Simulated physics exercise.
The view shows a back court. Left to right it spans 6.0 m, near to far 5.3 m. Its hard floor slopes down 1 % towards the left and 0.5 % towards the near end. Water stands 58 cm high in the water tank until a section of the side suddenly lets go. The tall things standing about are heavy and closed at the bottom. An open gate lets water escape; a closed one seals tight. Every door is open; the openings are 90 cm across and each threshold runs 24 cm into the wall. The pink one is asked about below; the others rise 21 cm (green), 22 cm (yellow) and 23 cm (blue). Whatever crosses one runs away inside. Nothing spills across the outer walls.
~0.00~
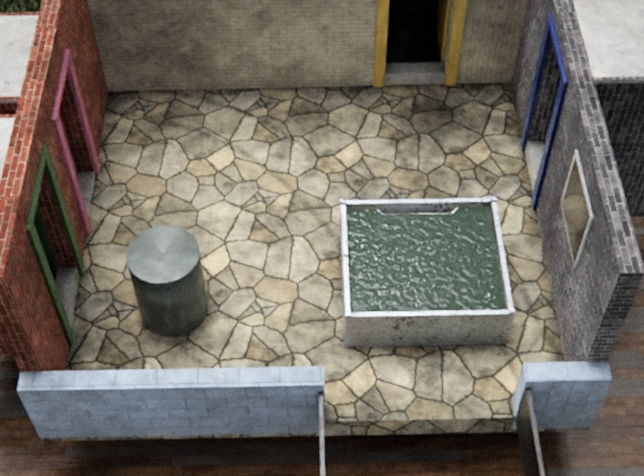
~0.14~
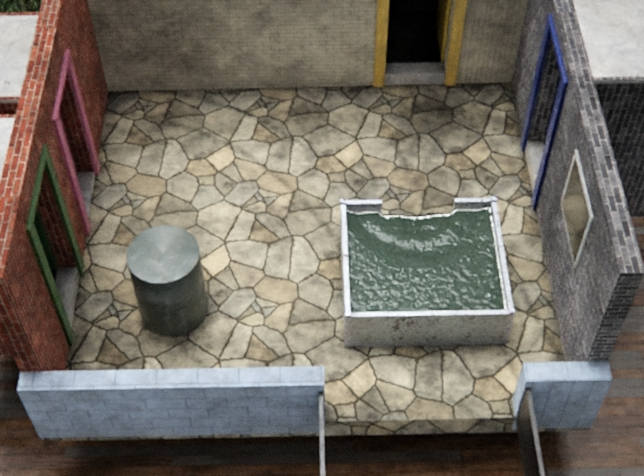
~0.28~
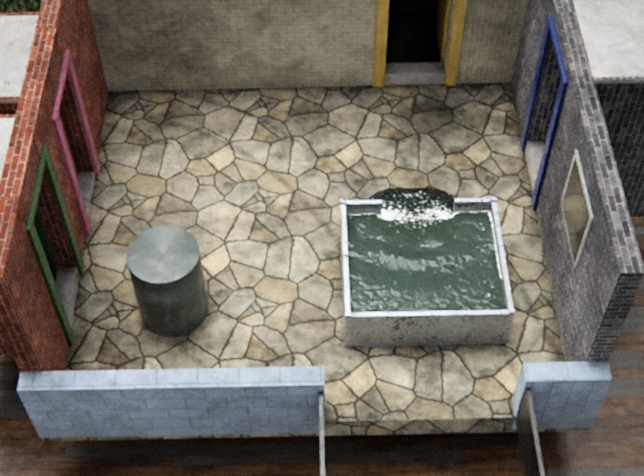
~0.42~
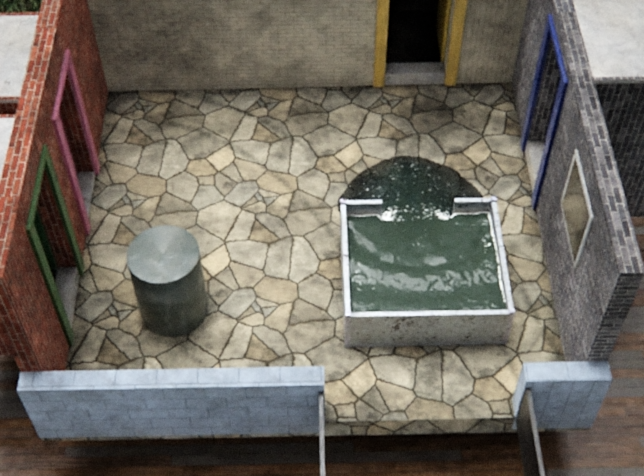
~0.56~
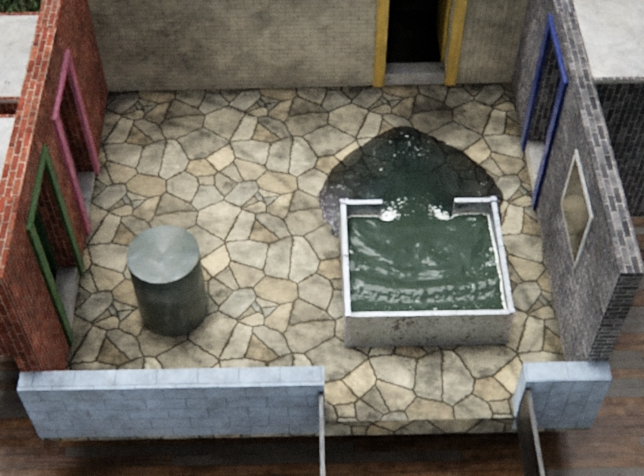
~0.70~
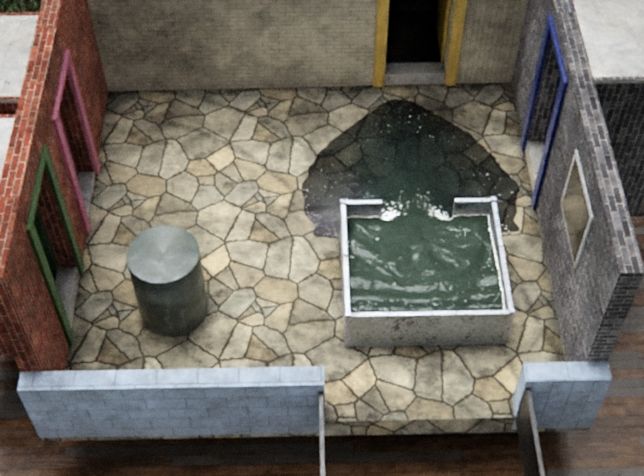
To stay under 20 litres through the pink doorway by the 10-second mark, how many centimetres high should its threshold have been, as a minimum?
It would have to be roughly 7 cm high.
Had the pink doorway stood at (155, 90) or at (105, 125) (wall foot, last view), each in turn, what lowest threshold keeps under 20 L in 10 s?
About 9.5 and 13.0 cm.
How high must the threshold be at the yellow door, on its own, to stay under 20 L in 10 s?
About 18 cm at yellow.
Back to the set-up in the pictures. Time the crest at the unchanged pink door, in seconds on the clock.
Near 6.0 s.
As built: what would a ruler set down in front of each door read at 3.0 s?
In cm: Green 0, yellow 18, blue 7, pink 0.
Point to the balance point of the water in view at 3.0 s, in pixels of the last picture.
At about (391, 196).
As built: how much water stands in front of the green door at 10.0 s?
About 9.0 cm.
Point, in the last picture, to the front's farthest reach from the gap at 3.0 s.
Around (109, 95).
After 1.4 s water covers 30 % of the floor, deepest (27 cm) near (413, 220); it has not reached the pink door.
After 3.0 s water covers 40 % of the floor, deepest (20 cm) near (109, 95); it has not reached the pink door.
After 10.0 s water covers 95 % of the floor, deepest (14 cm) near (61, 409); 9 cm at the pink door, 10 litres in over its 8 cm threshold.
At the pink door as built, the water arrived by 3.6 s and peaked near 11 cm at 6.2 s.
Run again over the same 10 s with other heights there, 34 litres in over 5.5 cm, 14 litres over 7.5 cm. The limit of 20 litres is kept from about 7 cm up.
